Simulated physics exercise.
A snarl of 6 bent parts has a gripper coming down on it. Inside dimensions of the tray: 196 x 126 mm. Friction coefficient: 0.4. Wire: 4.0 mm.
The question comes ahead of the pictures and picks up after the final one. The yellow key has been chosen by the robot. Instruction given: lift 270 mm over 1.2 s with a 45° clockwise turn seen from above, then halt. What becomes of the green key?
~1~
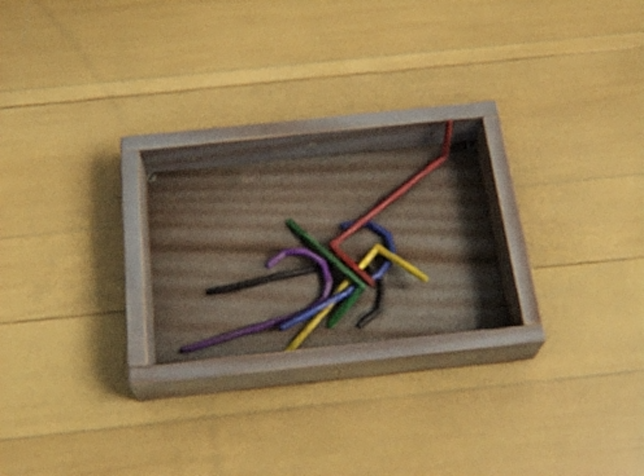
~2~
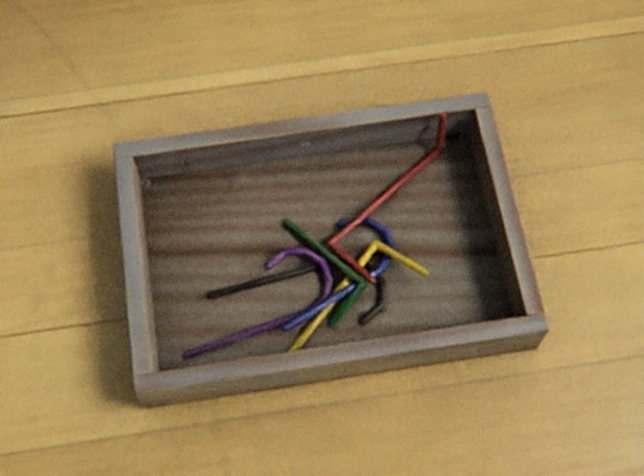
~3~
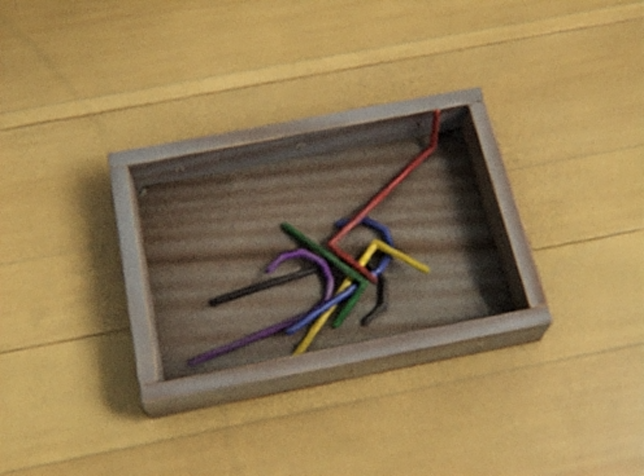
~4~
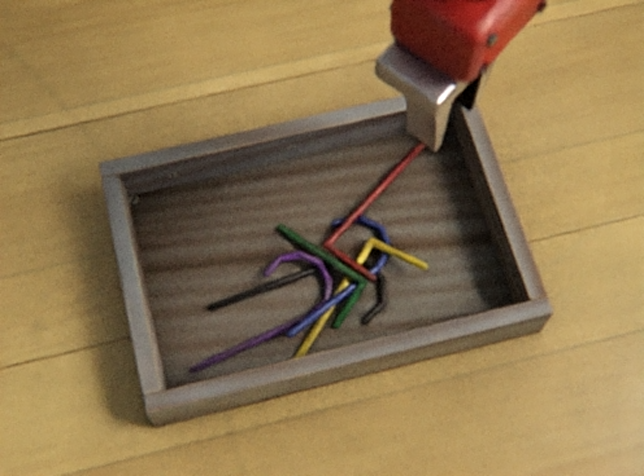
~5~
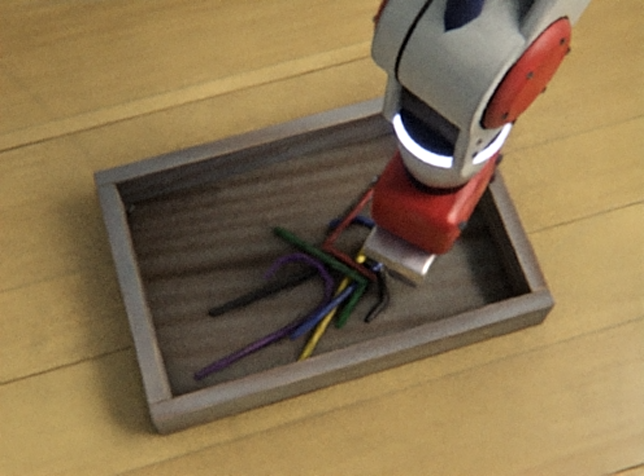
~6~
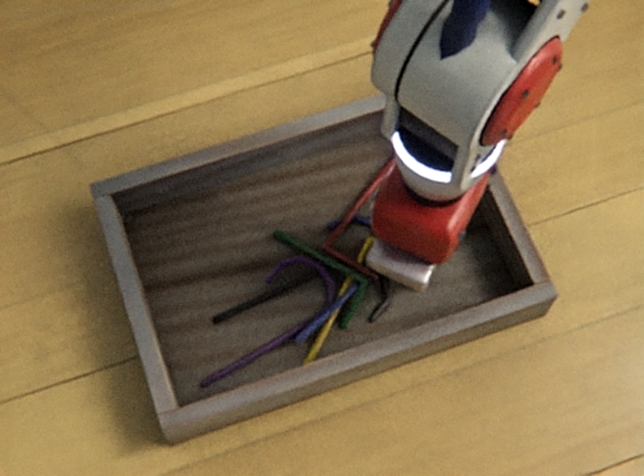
It ends up in the air.
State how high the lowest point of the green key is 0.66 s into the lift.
Roughly 110 mm.
Then, 0.36 s into the lift, lowest point more than 20 mm over the tray floor, yellow key 58 mm.
Then, 0.66 s into the lift, lowest point more than 20 mm over the tray floor, yellow key 158 mm, green key 106 mm.
Then, 1.20 s into the lift, lowest point more than 20 mm over the tray floor, yellow key 272 mm, green key 219 mm.
At rest, hanging yellow key 272 mm, green key 219 mm; the other 4 are down.
